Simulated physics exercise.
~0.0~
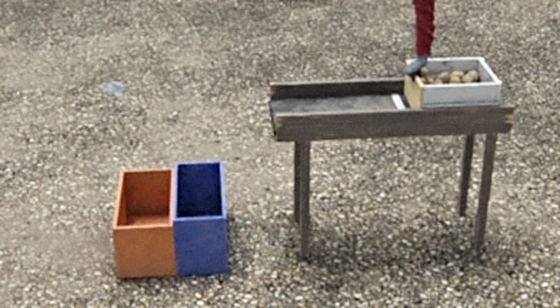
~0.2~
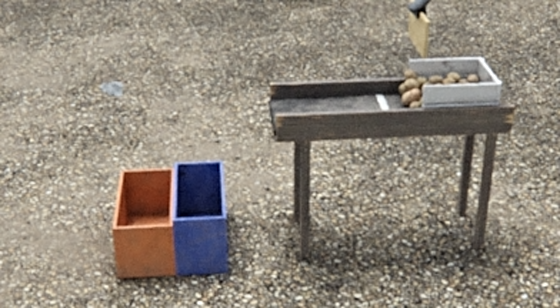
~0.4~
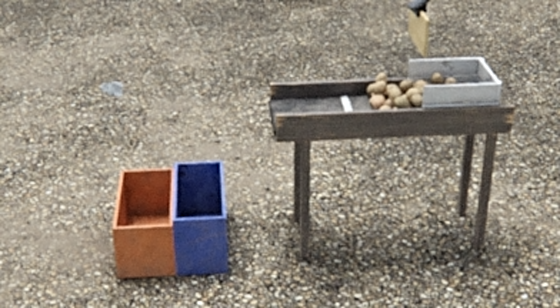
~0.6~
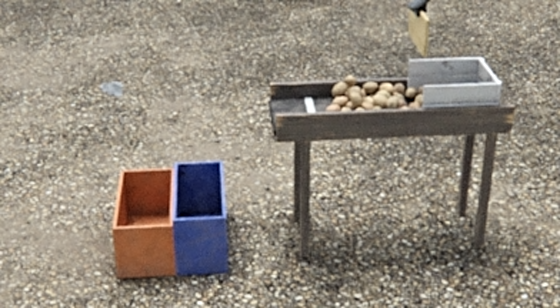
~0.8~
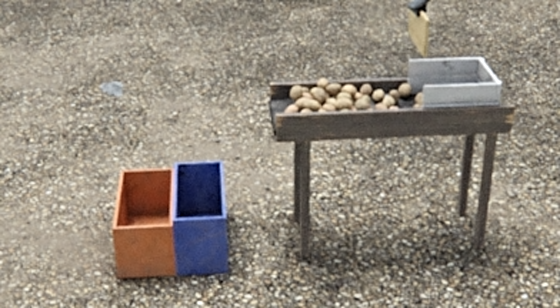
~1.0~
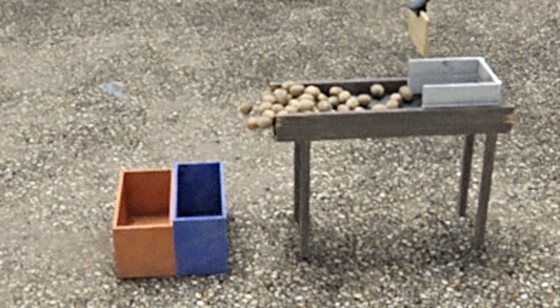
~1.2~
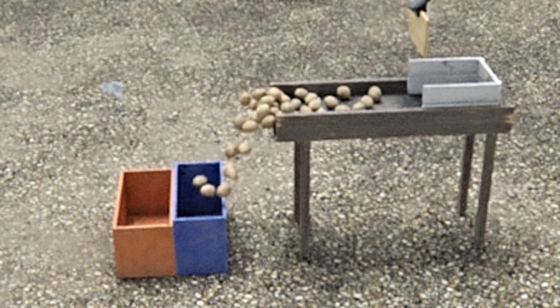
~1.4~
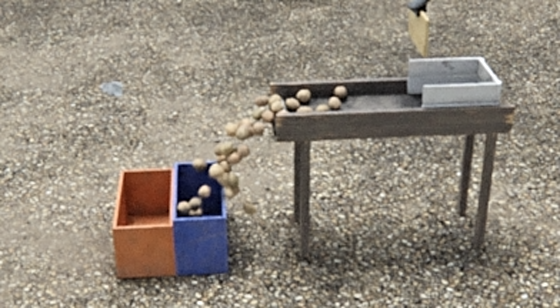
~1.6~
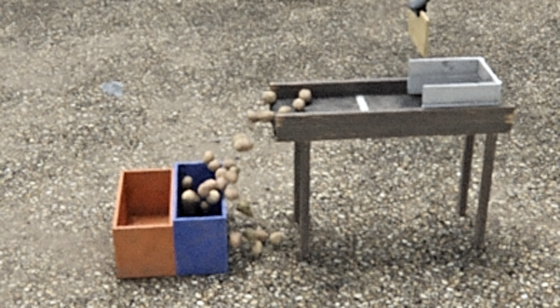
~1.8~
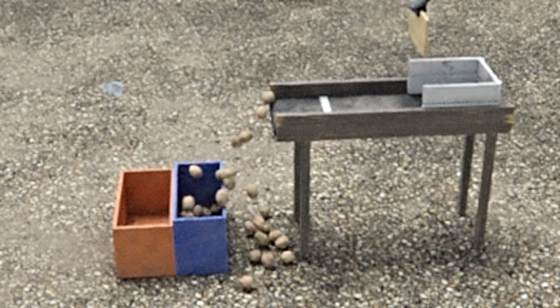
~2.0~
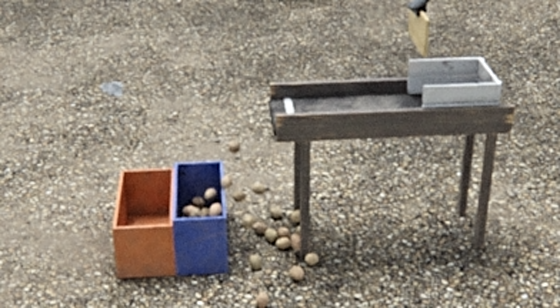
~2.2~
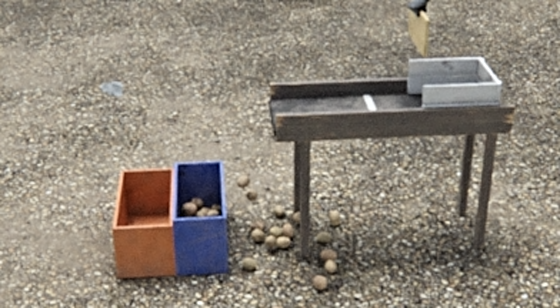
A gloved hand lifts a gate and brown lumps ride left, spilling into the blue tote and onto the ground.
